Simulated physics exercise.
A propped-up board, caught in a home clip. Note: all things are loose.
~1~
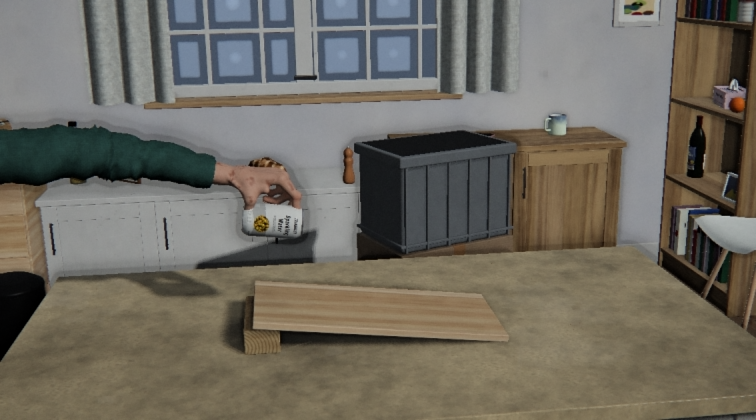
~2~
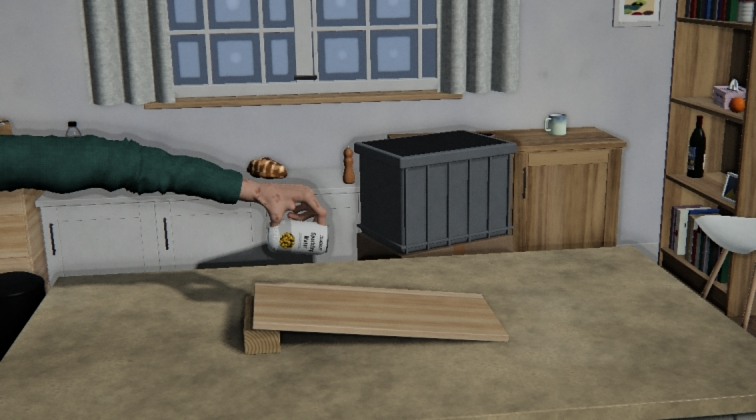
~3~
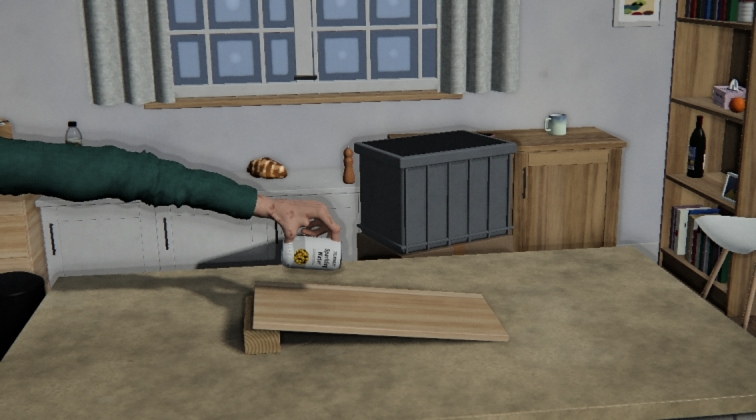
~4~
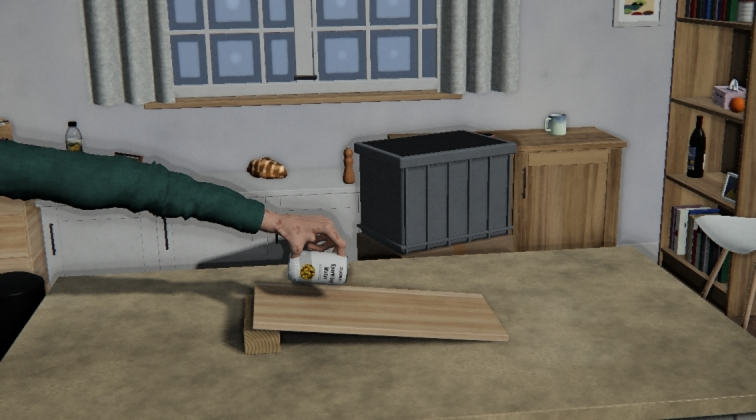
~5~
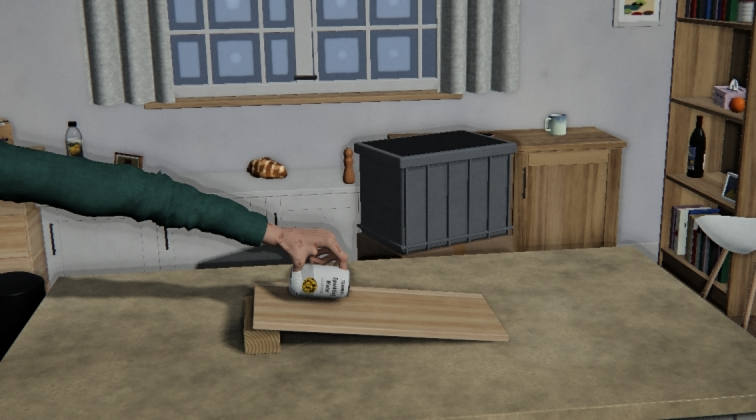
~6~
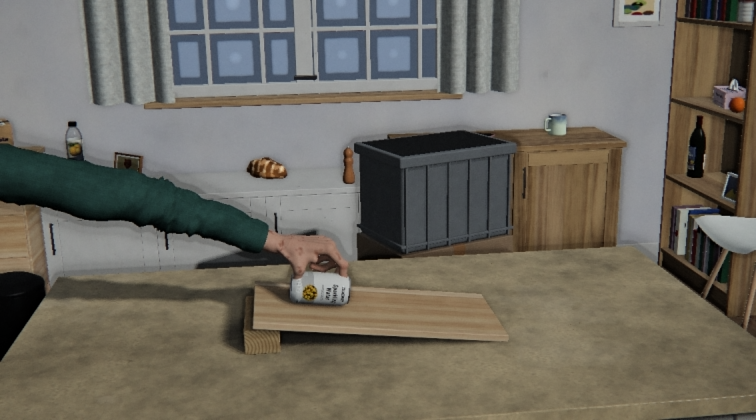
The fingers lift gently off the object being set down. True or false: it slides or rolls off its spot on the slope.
False.
Then, 0.20 s after the last picture, nothing has stirred.
Then, 0.40 s after the last picture, white can resting near (320, 289).
At rest, it is in place. Seen from the same camera at the end, white can near (320, 289). The white can remains at rest.
